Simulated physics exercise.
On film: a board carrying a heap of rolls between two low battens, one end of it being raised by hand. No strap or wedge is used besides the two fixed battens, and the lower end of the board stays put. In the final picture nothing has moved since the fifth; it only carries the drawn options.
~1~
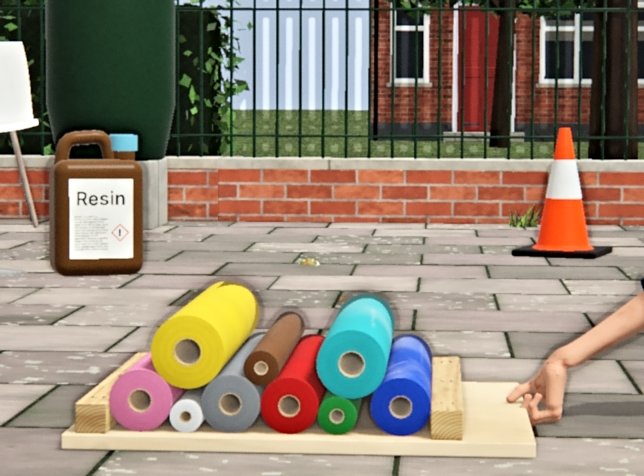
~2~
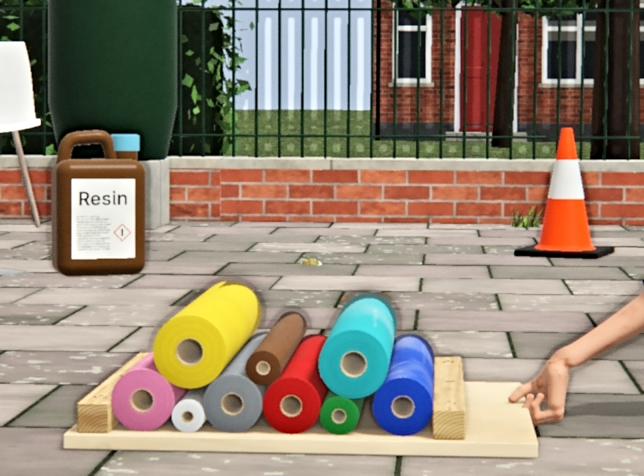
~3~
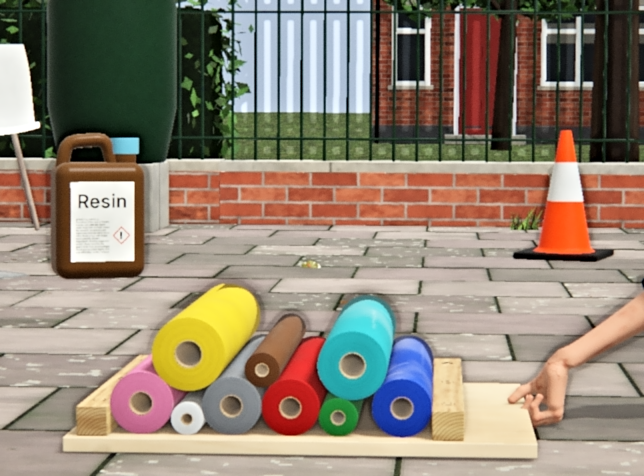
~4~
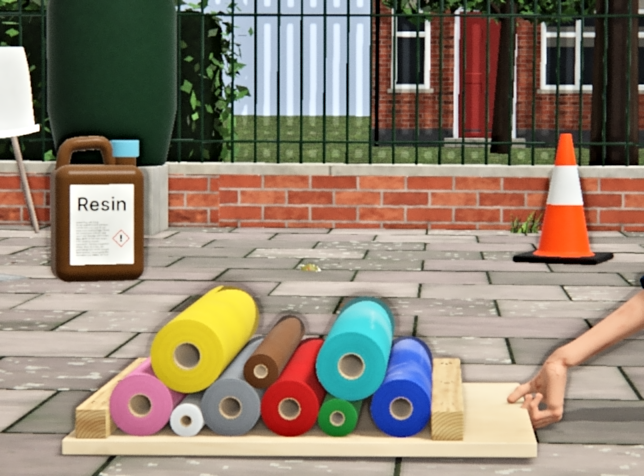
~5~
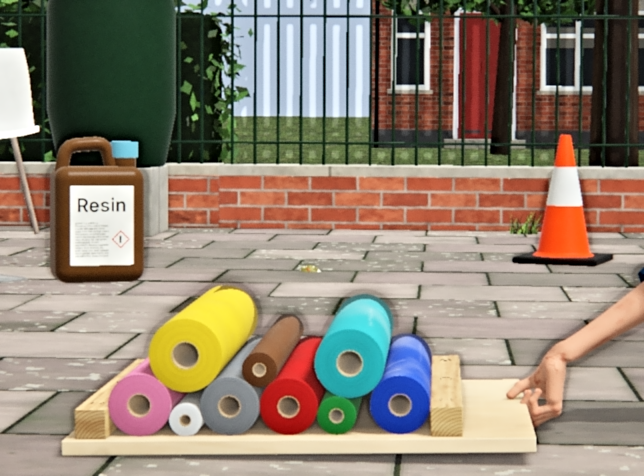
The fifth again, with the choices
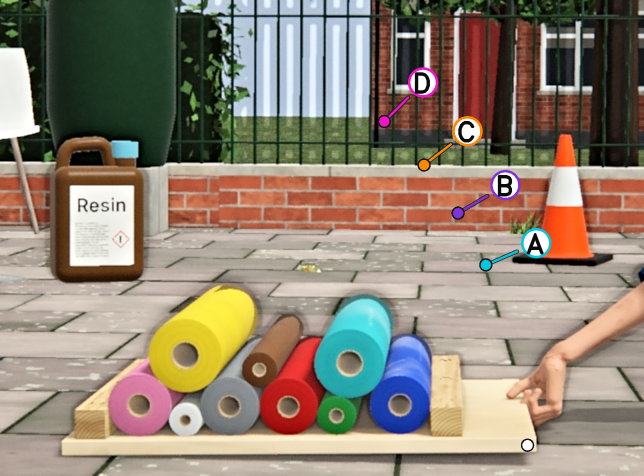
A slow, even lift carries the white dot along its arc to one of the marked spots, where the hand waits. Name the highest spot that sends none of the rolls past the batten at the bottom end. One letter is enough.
Mark C is as high as it can go.
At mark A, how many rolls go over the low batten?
It comes to none.
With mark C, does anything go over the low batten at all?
No, at C.
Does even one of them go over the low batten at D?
At D: Yes.
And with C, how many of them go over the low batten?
At C the number is none.
On the copy, A at (486, 265); B at (458, 213); C at (424, 165); D at (384, 121); the white dot at (528, 445).
On C. First, board at 20°.
Then, board at 38°.
Finally, board at 38°, none over the low batten.
By contrast, A none over the low batten; B none over the low batten; D two over the low batten (turquoise, yellow).
